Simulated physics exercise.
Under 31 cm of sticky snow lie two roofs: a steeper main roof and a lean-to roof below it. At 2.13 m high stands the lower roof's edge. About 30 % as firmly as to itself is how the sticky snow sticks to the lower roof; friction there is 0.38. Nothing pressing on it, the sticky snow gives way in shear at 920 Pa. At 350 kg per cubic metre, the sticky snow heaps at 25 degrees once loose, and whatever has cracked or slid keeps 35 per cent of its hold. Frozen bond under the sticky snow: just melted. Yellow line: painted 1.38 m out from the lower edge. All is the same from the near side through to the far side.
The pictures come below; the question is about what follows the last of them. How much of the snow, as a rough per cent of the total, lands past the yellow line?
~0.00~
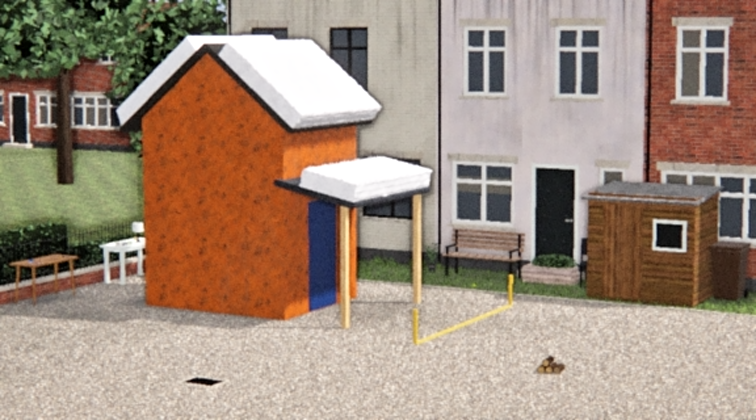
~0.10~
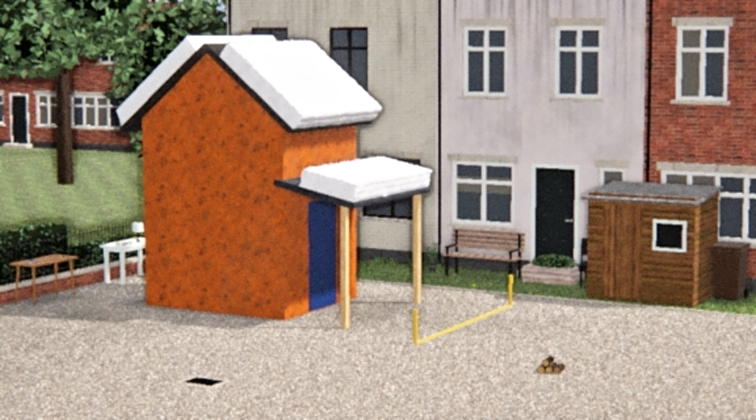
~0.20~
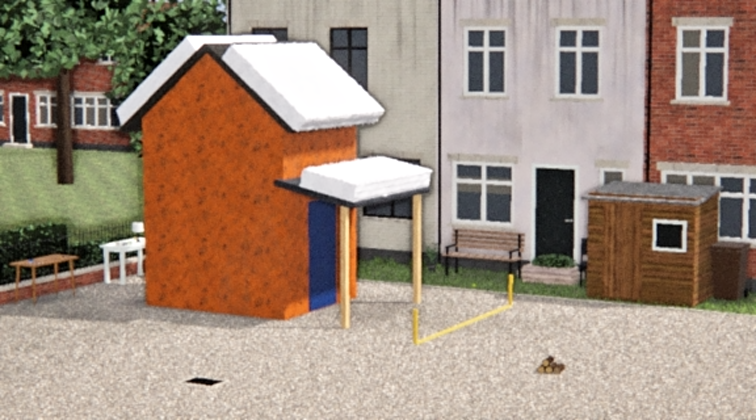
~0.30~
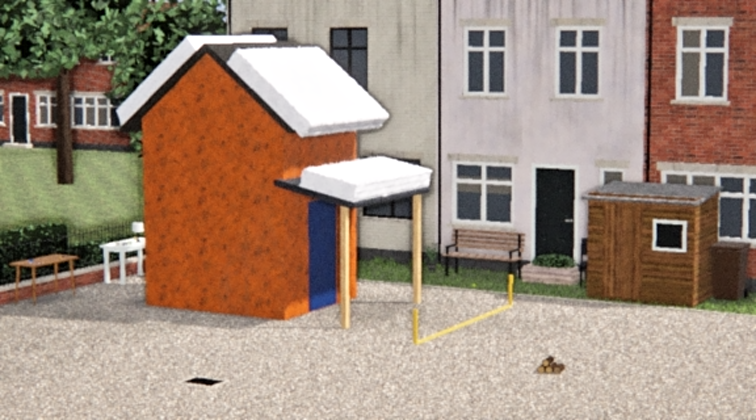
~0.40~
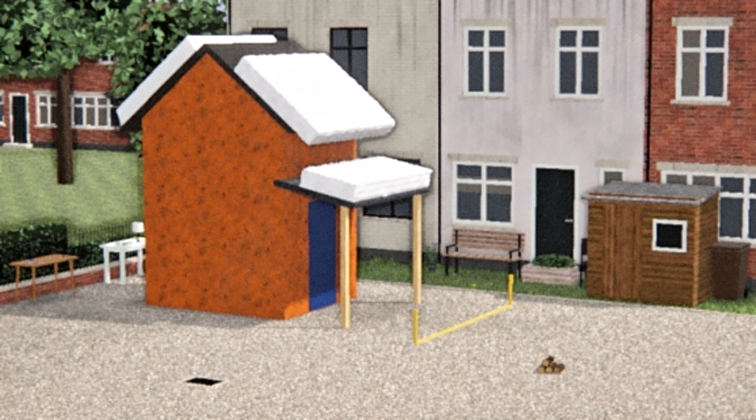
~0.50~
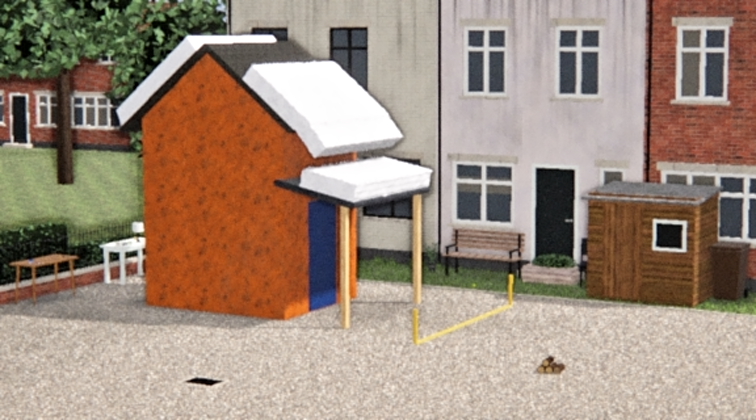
The snow past the yellow line makes up roughly 38 percent of the total.
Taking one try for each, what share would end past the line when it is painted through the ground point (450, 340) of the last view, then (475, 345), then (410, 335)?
25 %, then 16 %, then 50 %.
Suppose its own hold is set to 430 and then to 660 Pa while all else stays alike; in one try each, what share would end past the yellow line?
Expect about 50 in a hundred, then about 45 in a hundred.
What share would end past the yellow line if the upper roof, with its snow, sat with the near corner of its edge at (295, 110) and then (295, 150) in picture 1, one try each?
Roughly 50 per cent first and 25 per cent second.
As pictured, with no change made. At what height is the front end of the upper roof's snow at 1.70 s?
Roughly 0.0 m.
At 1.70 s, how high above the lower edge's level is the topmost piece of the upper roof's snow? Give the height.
Height above lower edge: Approx. 0.3 m.
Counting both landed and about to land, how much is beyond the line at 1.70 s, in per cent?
About 30 %.
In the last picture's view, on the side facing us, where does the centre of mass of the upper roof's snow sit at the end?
Roughly at (433, 319).
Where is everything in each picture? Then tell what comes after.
In the first frame, foremost bit of the sticky snow at (294, 118).
In the second frame, foremost bit of the sticky snow at (295, 119), its middle shifted 2.5 cm, 1 % of it past the upper edge, in one piece.
In the third frame, foremost bit of the sticky snow at (298, 122), its middle shifted 9.9 cm, 5 % of it past the upper edge, in one piece.
In the fourth frame, foremost bit of the sticky snow at (303, 129), its middle shifted 23 cm, 12 % of it past the upper edge, in one piece.
In the fifth frame, foremost bit of the sticky snow at (309, 134), its middle shifted 40 cm, 22 % of it past the upper edge, in one piece.
In the sixth frame, foremost bit of the sticky snow at (318, 135), its middle shifted 64 cm, 35 % of it past the upper edge, cracking.
After 1.05 s, 1 % is below the lower edge and 0 % is past the line.
After 1.70 s, 67 % is below the lower edge and 29 % is past the line.
After 2.35 s, 76 % is below the lower edge and 38 % is past the line.
After 3.00 s, 76 % is below the lower edge and 38 % is past the line.
After 3.10 s, 76 % is below the lower edge and 38 % is past the line.
